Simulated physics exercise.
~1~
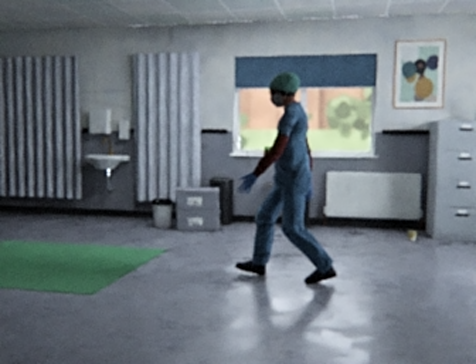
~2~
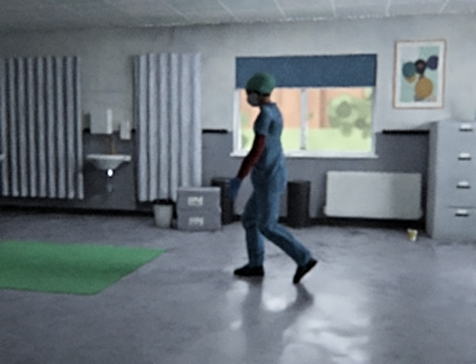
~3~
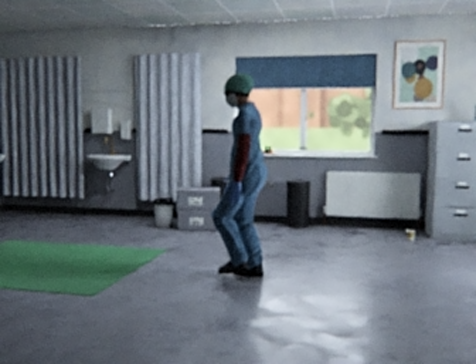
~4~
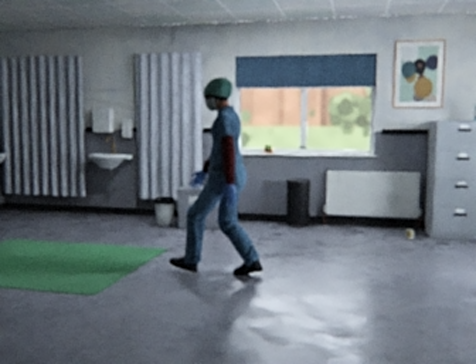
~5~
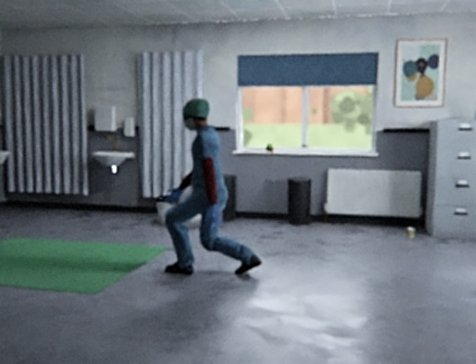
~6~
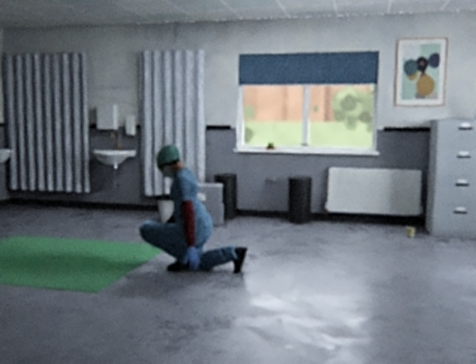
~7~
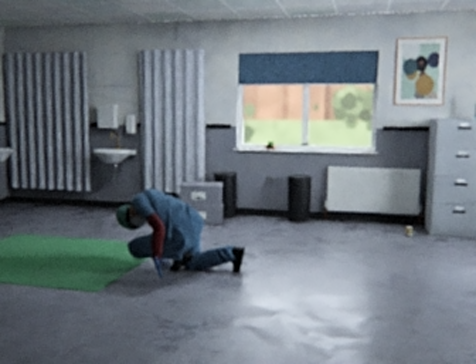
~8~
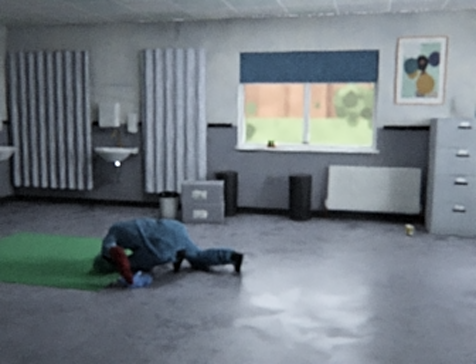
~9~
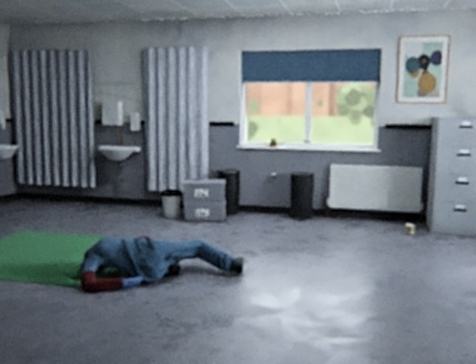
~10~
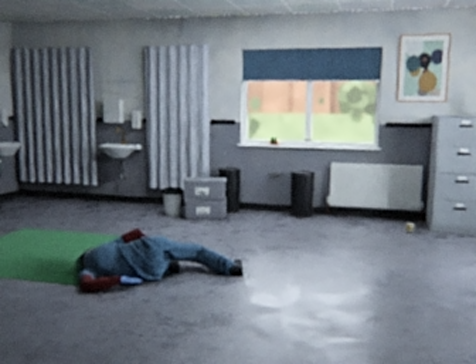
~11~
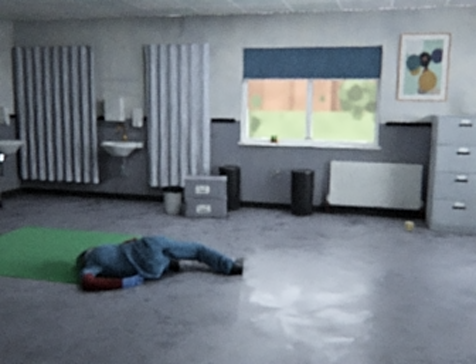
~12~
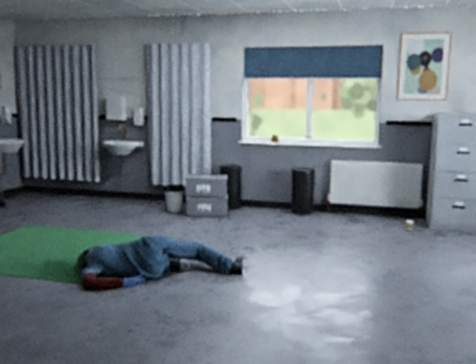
In a clinic-like room with a sink, curtains and a window, a person in blue scrubs and a green cap walks left towards a green mat, sinks to the knees, folds forward and ends lying still, head over the mat's near edge and hips short of it.
